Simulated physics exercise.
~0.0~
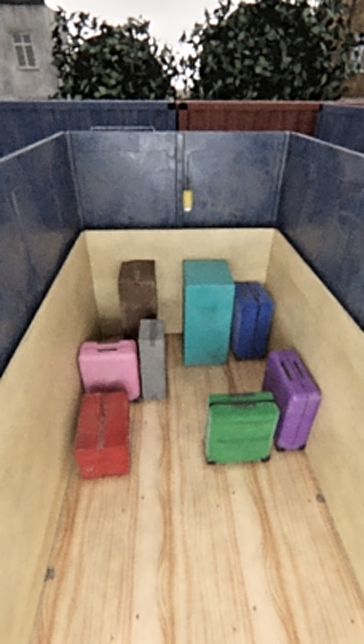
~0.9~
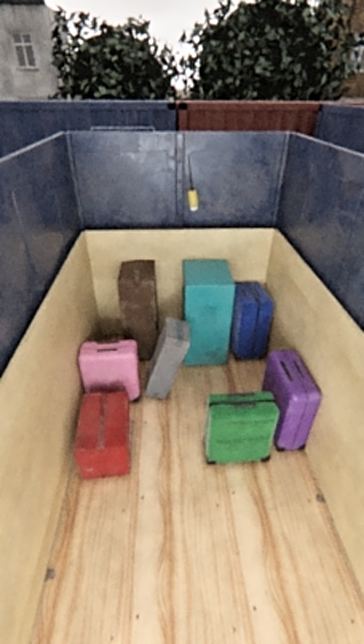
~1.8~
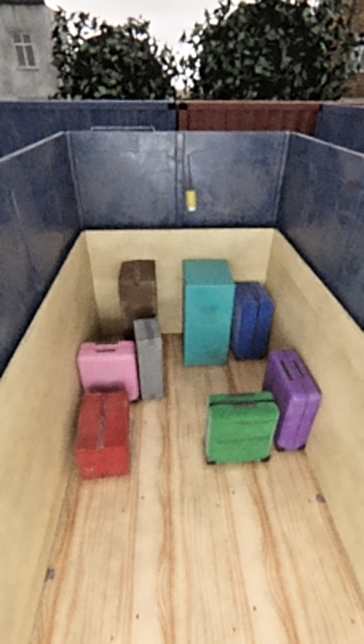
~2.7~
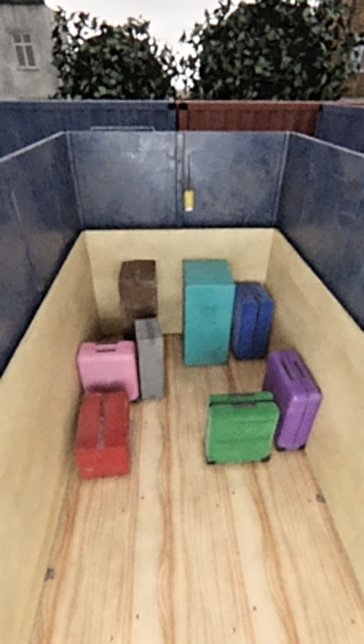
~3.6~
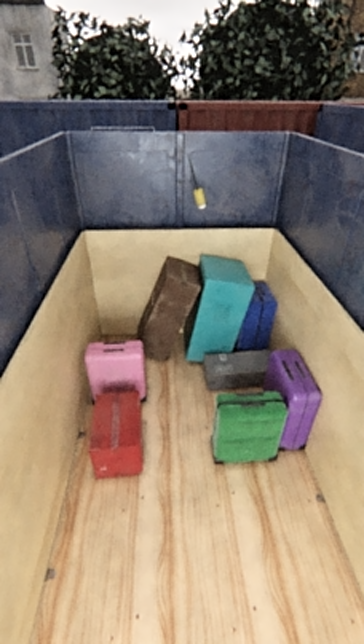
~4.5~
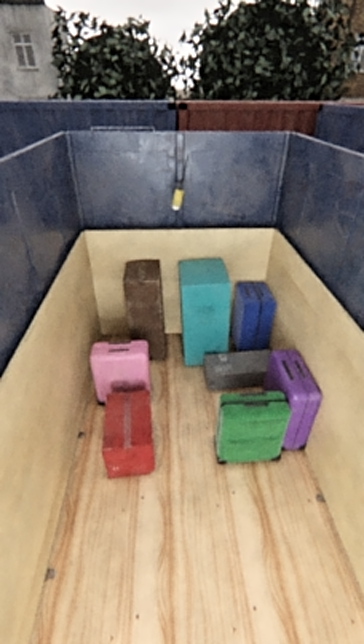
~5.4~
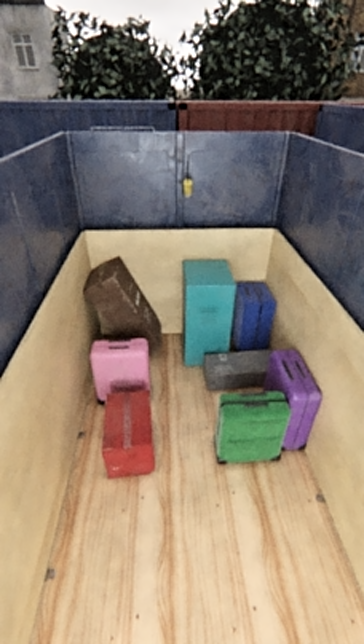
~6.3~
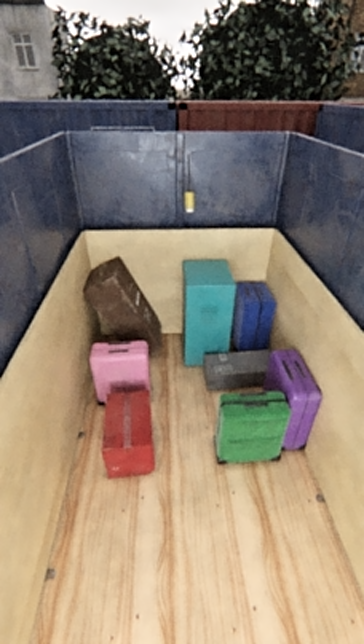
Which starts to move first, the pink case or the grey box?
The grey box starts to move first, tilting to the right while the pink case still stands in its place. The pink case only shifts slightly to the right later on.
The video shows cases and boxes in a walled load bay as a lamp swings. The grey box tips right and rights itself, then topples right onto its side; the brown box leans right, straightens and ends leaning left, while the red box ends slightly right, upright.
